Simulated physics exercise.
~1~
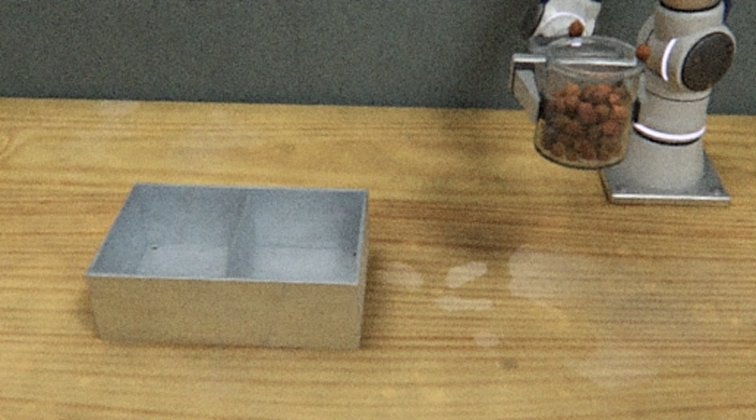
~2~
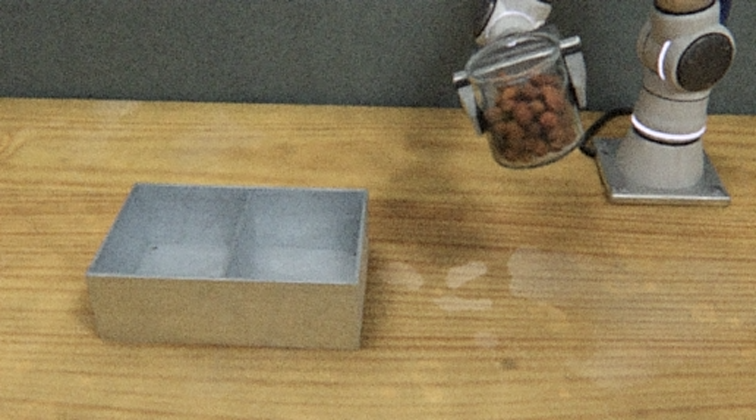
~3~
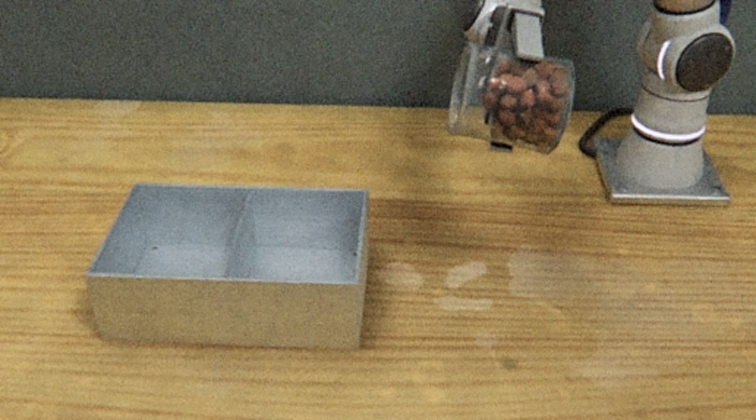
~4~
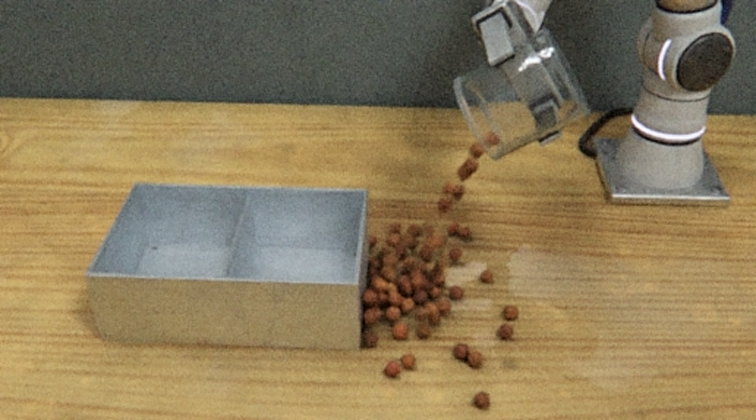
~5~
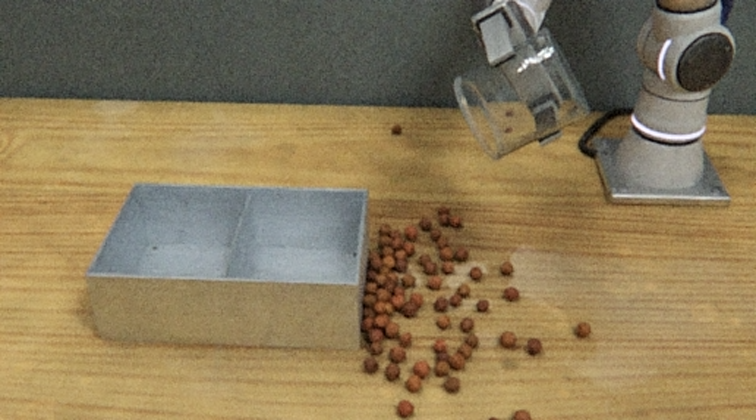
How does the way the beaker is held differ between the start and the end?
At the start the arm holds the beaker upright, and at the end it holds it upside down, with its mouth tipped downward.
